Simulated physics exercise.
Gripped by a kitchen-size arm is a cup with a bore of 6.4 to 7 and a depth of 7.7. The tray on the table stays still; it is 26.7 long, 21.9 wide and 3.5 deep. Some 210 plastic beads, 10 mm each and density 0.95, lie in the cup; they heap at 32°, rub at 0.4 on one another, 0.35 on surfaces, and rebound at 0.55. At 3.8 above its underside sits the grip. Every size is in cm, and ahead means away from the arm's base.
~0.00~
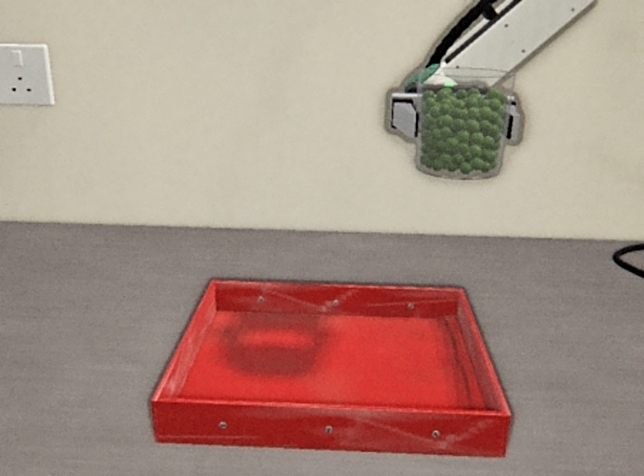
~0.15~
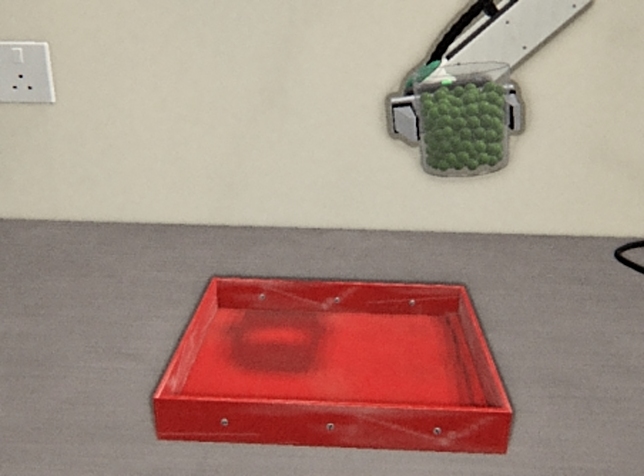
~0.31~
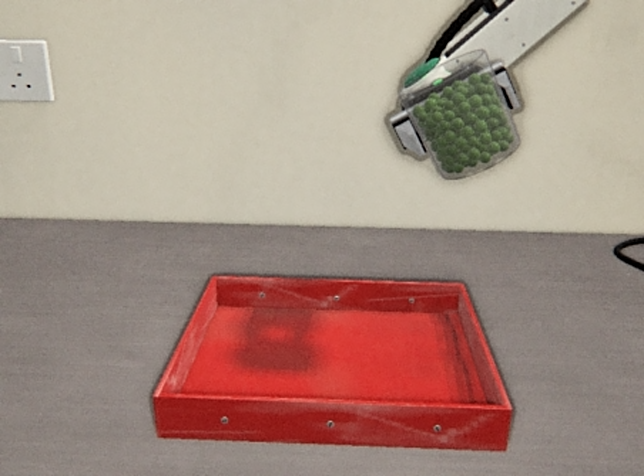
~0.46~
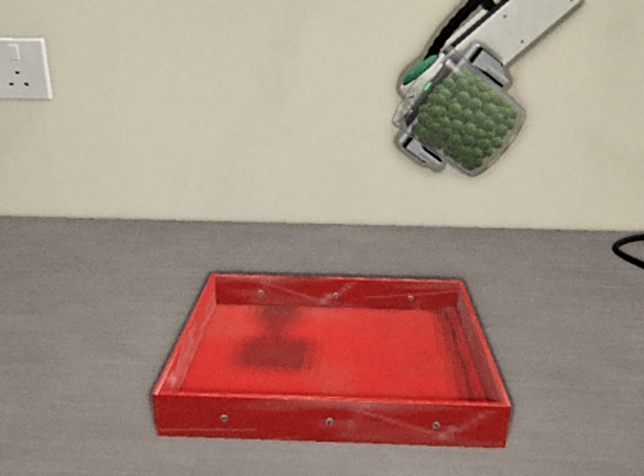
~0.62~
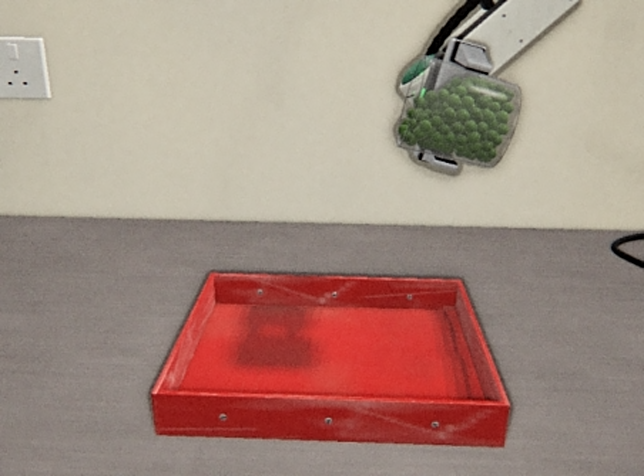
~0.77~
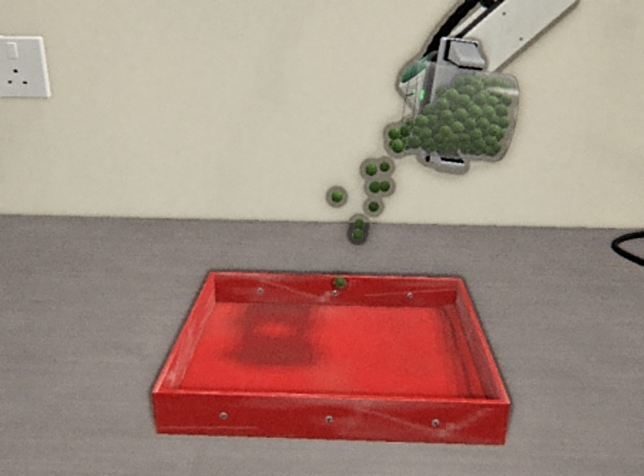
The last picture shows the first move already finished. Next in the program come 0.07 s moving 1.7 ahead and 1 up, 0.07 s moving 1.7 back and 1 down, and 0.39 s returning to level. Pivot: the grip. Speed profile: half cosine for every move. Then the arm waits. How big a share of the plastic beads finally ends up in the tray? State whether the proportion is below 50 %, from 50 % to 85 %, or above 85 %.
The proportion is from 50 % to 85 %.
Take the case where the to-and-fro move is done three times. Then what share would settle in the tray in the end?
In that case it would be near 80 percent.
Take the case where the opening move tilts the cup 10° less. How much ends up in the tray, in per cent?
Close to 40 in a hundred, I'd say.
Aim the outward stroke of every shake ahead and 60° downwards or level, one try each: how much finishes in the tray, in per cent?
Estimates, in order: 20 % then 55 %.
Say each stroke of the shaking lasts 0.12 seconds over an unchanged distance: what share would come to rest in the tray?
Estimate: Close to 30 percent.
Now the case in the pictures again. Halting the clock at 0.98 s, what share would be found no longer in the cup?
Share out so far: Close to 50 %.
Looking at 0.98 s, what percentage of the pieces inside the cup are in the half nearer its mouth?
About 85 percent.
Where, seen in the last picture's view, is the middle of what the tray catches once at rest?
Estimated centre at around (277, 349).
By 0.98 s, tilted 77° forward, highest piece 24 above the table; 106 in the cup, 12 in the tray, 91 in flight or on a rim.
By 1.19 s, tilted 14° forward, highest piece 26 above the table; 116 in the tray, 84 in the cup, 9 in flight or on a rim.
By 1.50 s, level, highest piece 24 above the table; 125 in the tray, 84 in the cup.
By 2.55 s, level, highest piece 24 above the table; 125 in the tray, 84 in the cup.
Final count, 125 in the tray, 84 in the cup. That is 60 % in the tray.
